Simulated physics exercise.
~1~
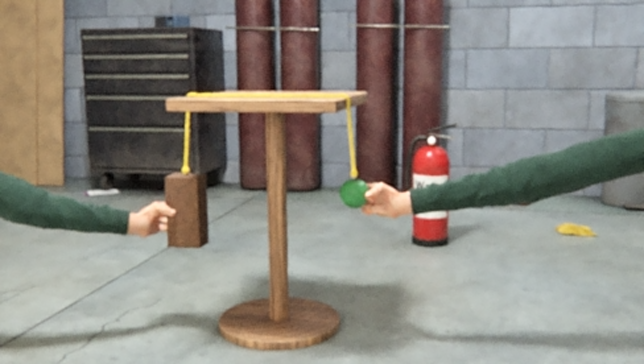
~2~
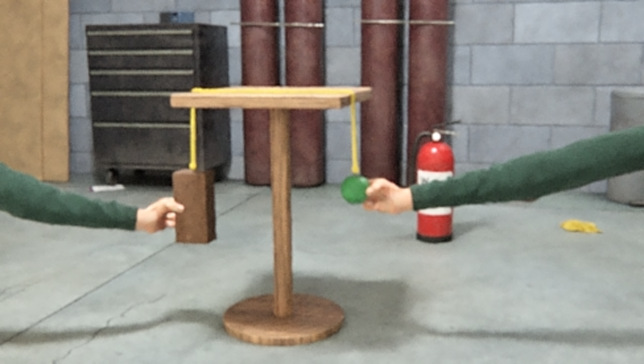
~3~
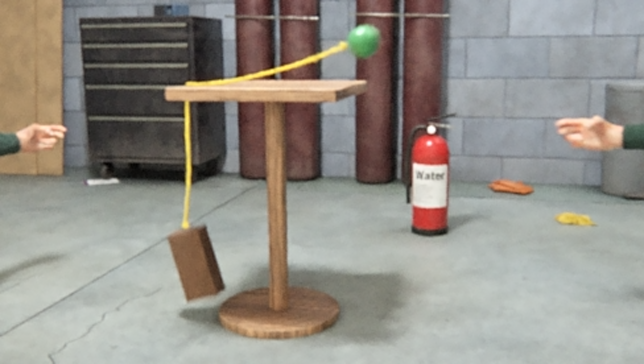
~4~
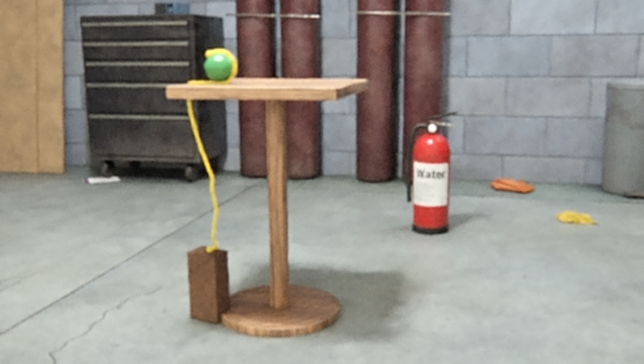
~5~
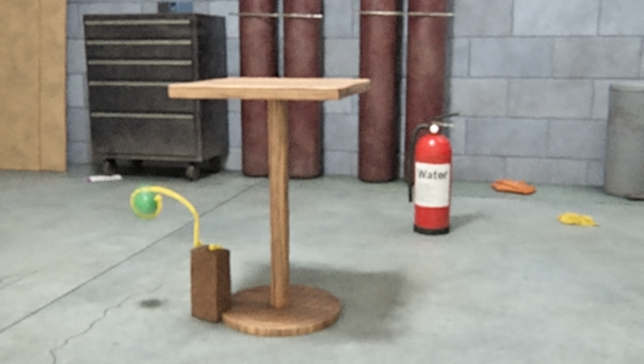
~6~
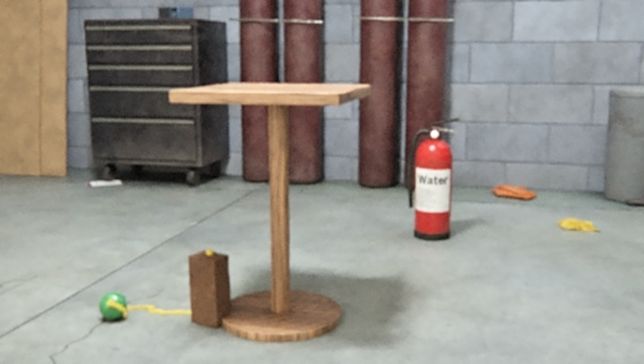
Brown block dropping to the floor once hands let go, its yellow cord yanking a green ball over the tabletop and down left.
